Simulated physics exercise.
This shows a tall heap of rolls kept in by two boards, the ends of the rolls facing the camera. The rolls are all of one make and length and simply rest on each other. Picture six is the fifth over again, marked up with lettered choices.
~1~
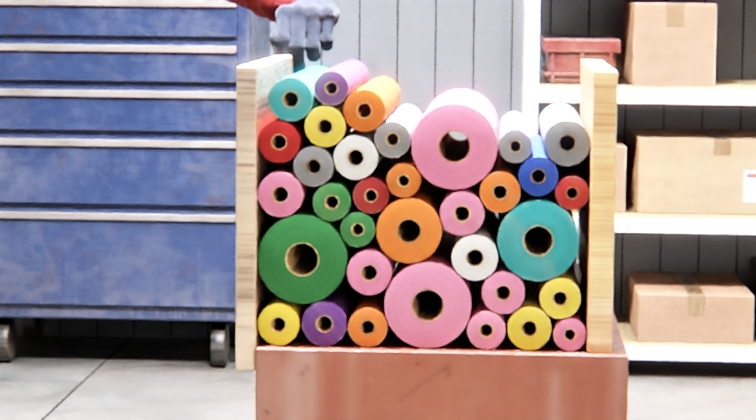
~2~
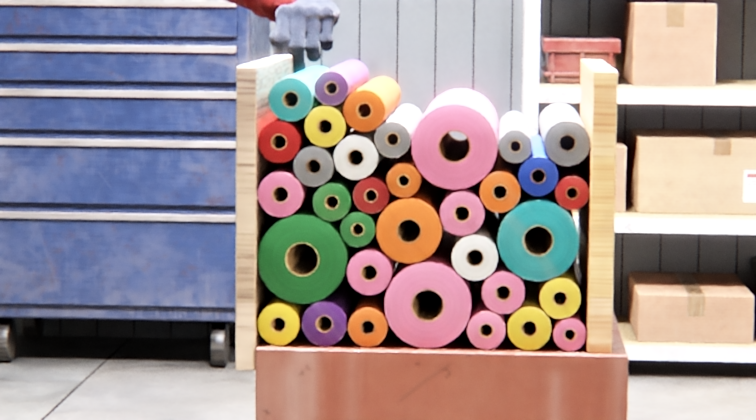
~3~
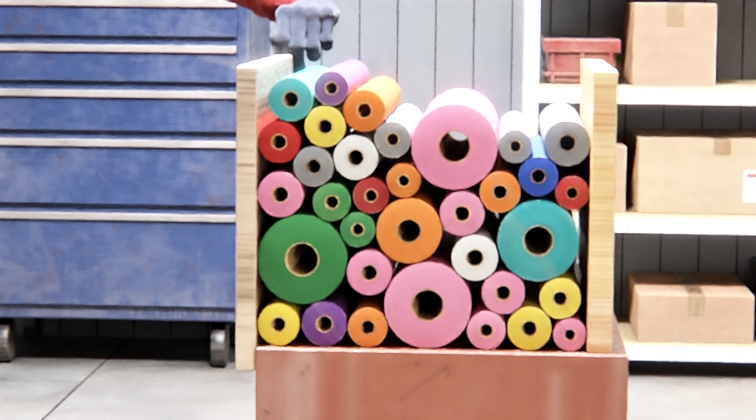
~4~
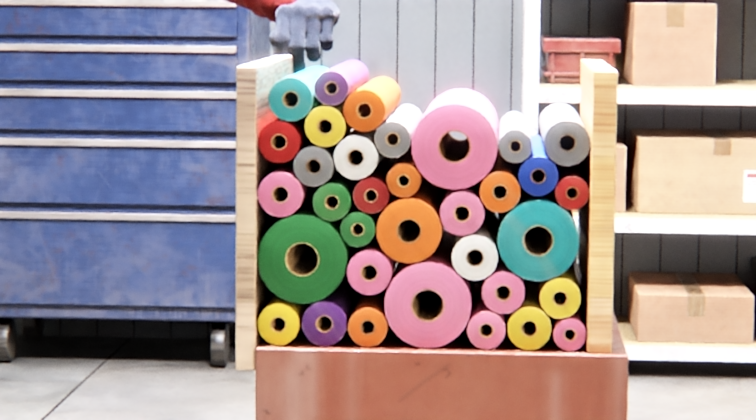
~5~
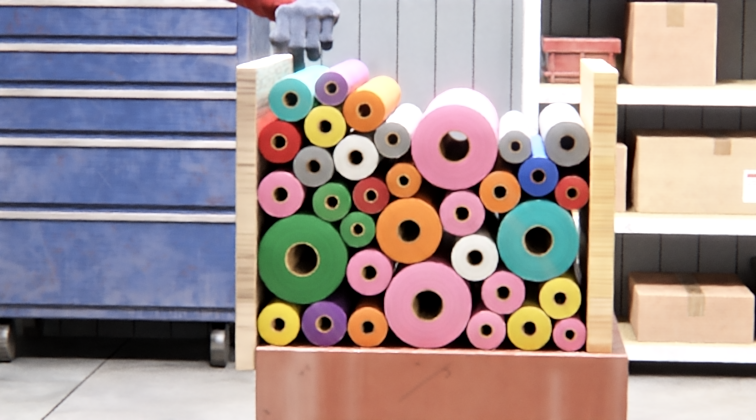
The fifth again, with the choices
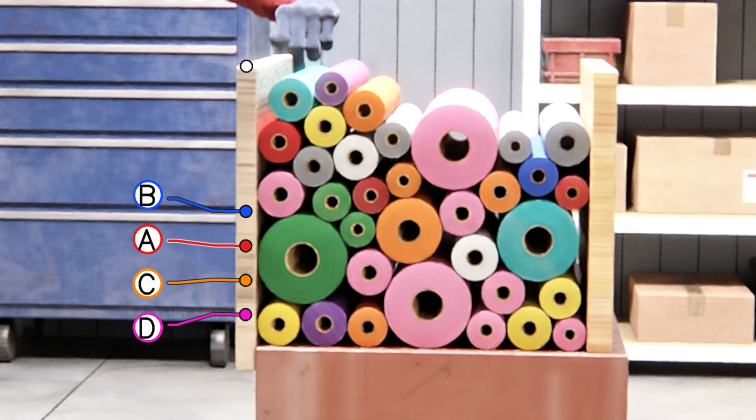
In a workshop, a gray-gloved hand rested on the top left of a tall heap of colorful rolls stacked between two wooden boards, and nothing visibly moved the whole time.
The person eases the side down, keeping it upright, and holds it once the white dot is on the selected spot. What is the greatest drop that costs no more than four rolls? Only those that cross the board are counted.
It can be let down to B.
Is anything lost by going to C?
Yes, at C.
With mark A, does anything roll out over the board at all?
At A: Yes.
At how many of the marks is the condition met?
The number is one.
On the marked copy, A at (246, 246); B at (246, 211); C at (246, 280); D at (246, 314); the white dot at (247, 66).
With B. Early on, top of the board (257, 132).
Further on, top of the board (257, 207).
At the end, top of the board (257, 211), two out over the board.
As for the rest, A more than four out over the board; C more than four out over the board; D more than four out over the board.
